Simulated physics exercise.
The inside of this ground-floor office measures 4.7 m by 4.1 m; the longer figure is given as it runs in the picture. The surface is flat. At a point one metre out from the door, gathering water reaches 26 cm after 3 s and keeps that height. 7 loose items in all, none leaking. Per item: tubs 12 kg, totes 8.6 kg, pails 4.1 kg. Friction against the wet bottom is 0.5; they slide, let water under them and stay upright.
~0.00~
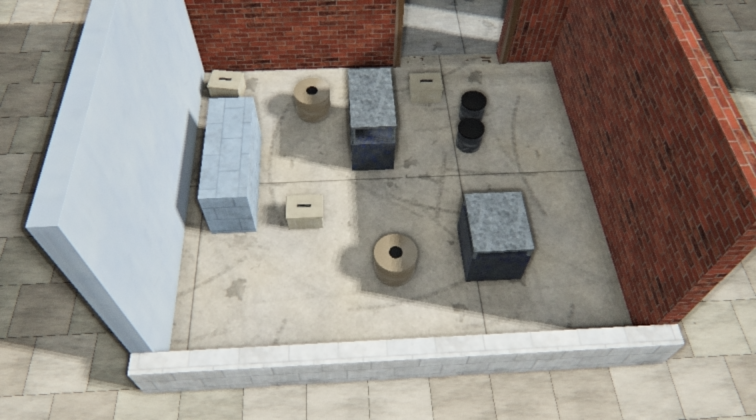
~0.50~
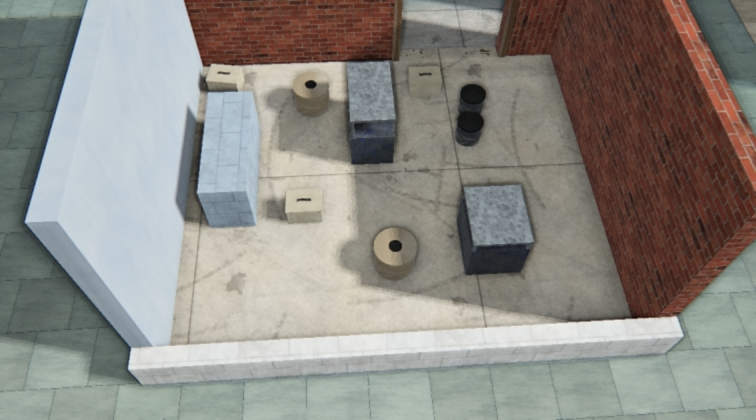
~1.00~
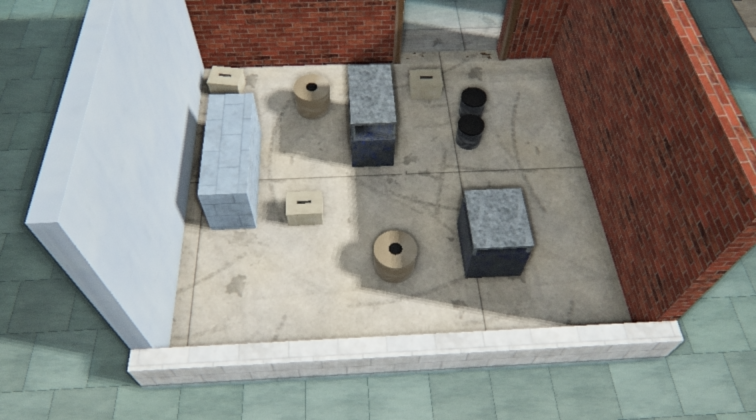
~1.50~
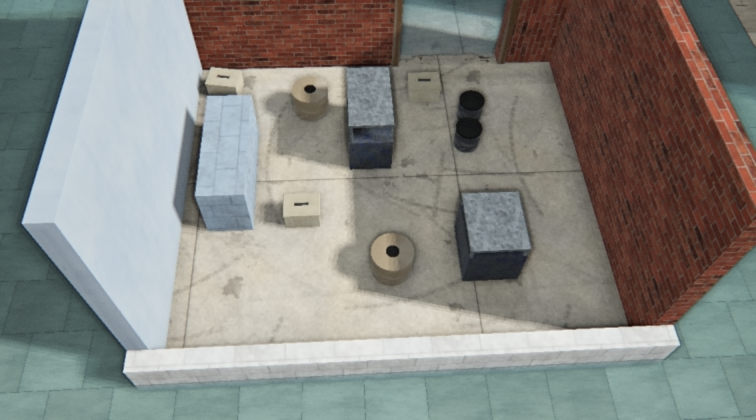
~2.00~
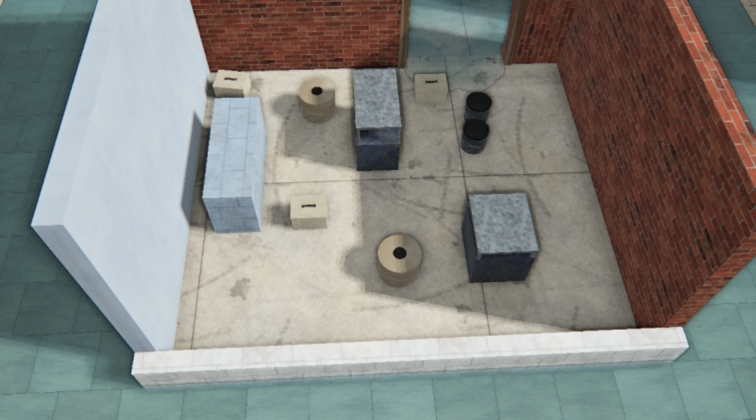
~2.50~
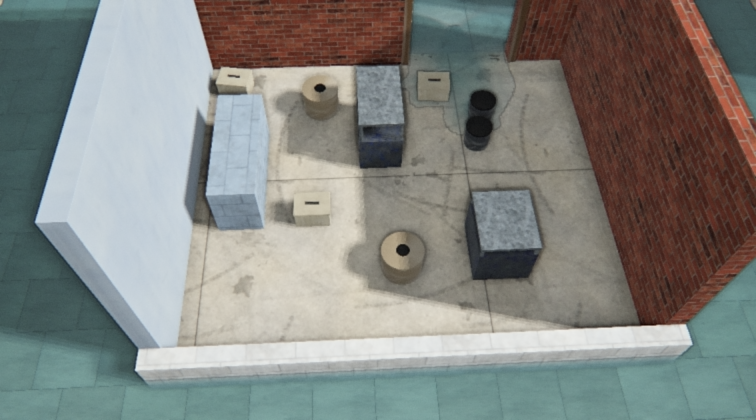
Water covering the paving outside a roofless brick-walled room, then seeping through the doorway past still blocks, boxes and dark round containers.
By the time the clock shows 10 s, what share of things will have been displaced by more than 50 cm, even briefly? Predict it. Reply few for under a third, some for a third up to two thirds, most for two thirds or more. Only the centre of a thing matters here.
Some.
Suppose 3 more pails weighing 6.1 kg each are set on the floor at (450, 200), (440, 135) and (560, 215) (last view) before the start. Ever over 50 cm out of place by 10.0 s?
Order as asked - exceeds the limit, exceeds the limit, exceeds the limit.
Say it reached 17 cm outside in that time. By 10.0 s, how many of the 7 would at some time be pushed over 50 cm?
4.
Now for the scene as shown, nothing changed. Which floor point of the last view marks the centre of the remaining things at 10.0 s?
Mean position approx. (306, 204).
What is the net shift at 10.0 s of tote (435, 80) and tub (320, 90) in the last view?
One is off by 250 cm, the other by 0 cm, in the order asked.
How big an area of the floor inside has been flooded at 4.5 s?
Roughly 10.0 m2.
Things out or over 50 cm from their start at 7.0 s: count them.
Result: 4.
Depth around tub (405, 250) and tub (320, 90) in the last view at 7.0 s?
Roughly 9 and 2 cm.
After 3.5 s 3 of 7 are over 50 cm from their spots; 0 afloat.
After 4.5 s 3 of 7 are over 50 cm from their spots; 1 afloat.
After 7.0 s 4 of 7 are over 50 cm from their spots; 2 afloat.
After 10.0 s 4 of 7 are over 50 cm from their spots, and 4 have been at some point; 4 afloat.
